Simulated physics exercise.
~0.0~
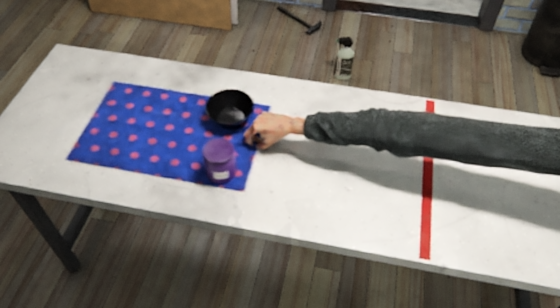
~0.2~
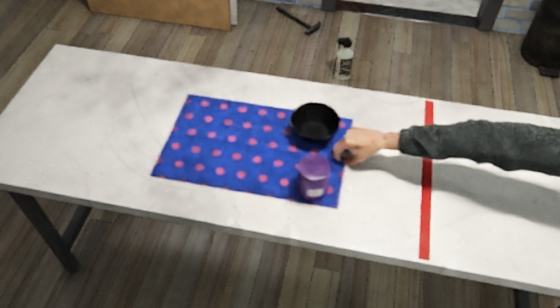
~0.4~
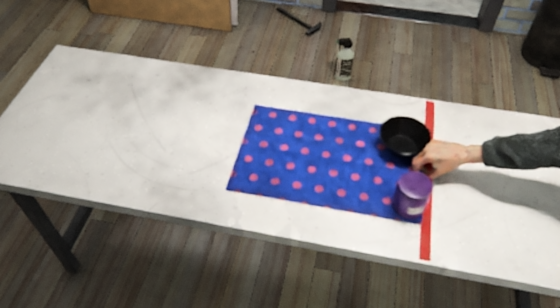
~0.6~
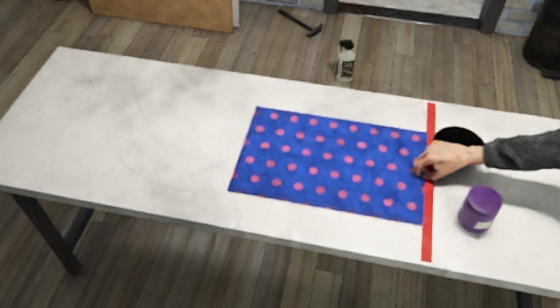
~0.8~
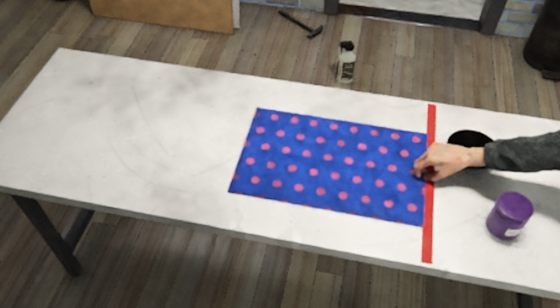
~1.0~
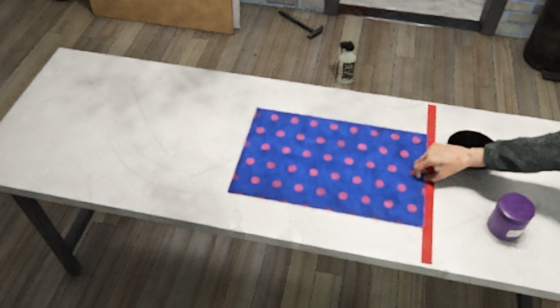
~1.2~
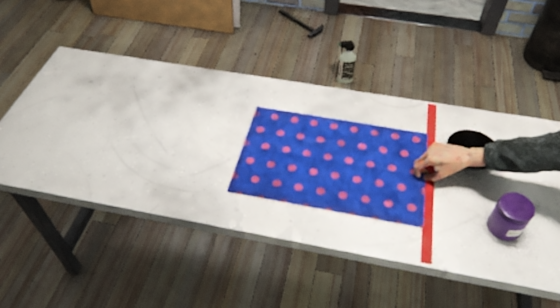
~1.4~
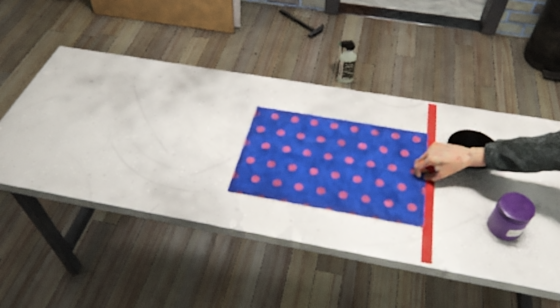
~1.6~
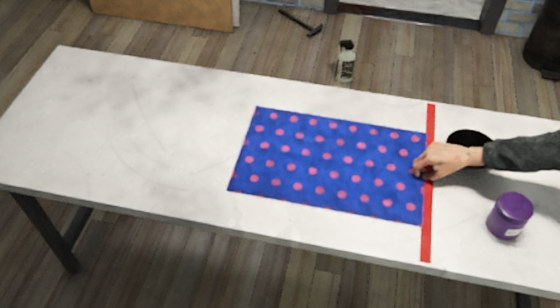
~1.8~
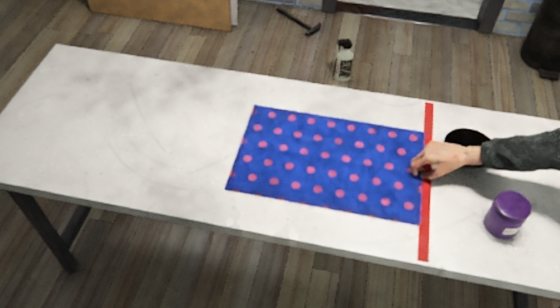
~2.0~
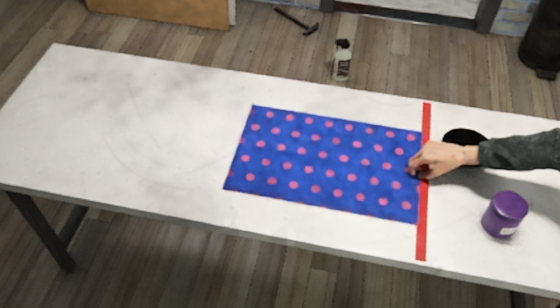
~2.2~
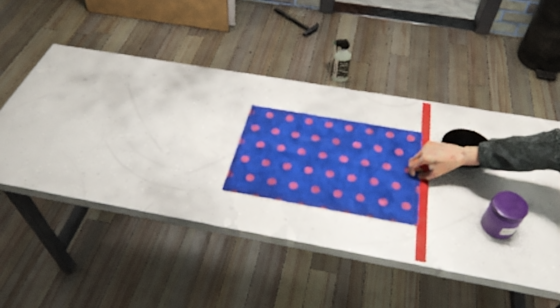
At the start, a blue cloth with pink dots lies on a pale table, carrying a black bowl and a purple jar near its right edge, where a hand grips it. The hand pulls the cloth to the right towards a strip of red tape, and both items ride along. The cloth stops abruptly with its front edge at the tape. The bowl and the jar keep sliding forward off the cloth. They come to rest on the bare table beyond the tape, the bowl partly hidden behind the hand, which stays at the cloth's edge.
